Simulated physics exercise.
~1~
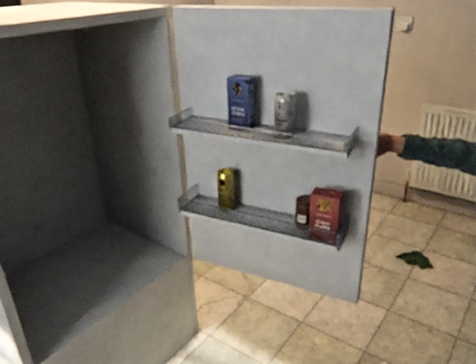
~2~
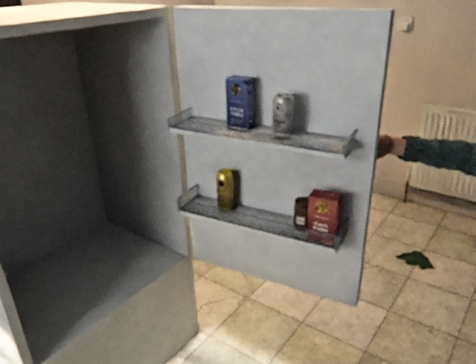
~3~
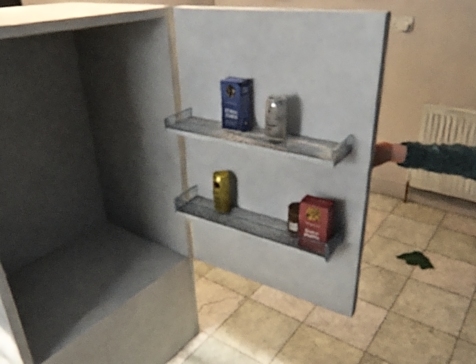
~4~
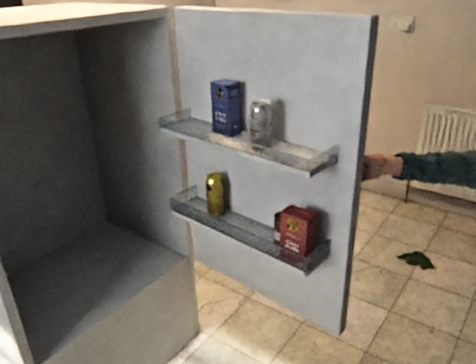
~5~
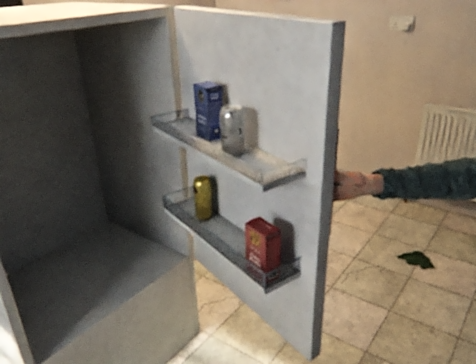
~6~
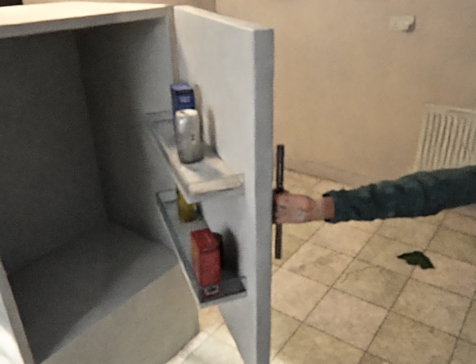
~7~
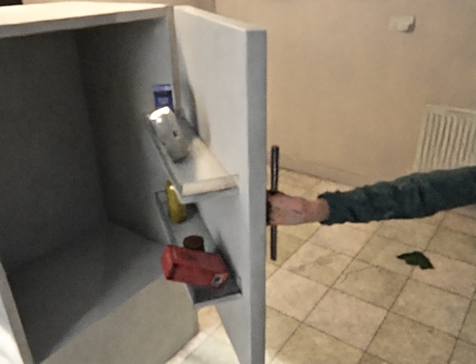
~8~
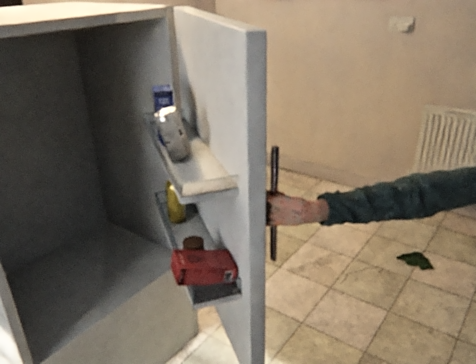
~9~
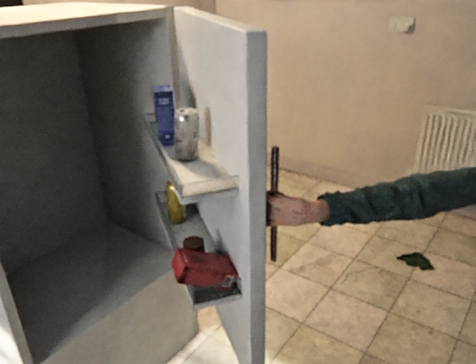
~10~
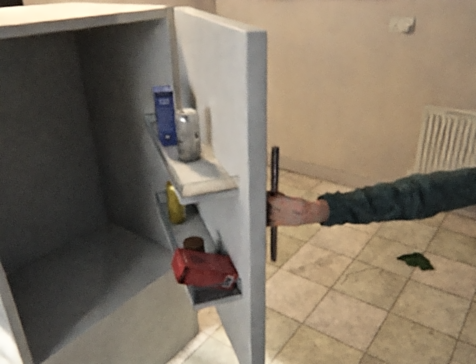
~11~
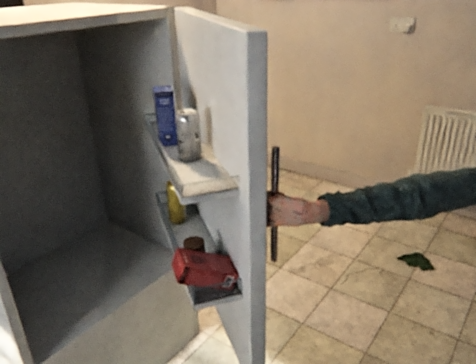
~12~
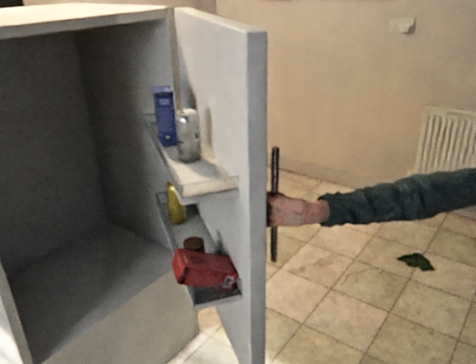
A hand swings the fridge door partly closed and stops, leaving the red carton tipped over.
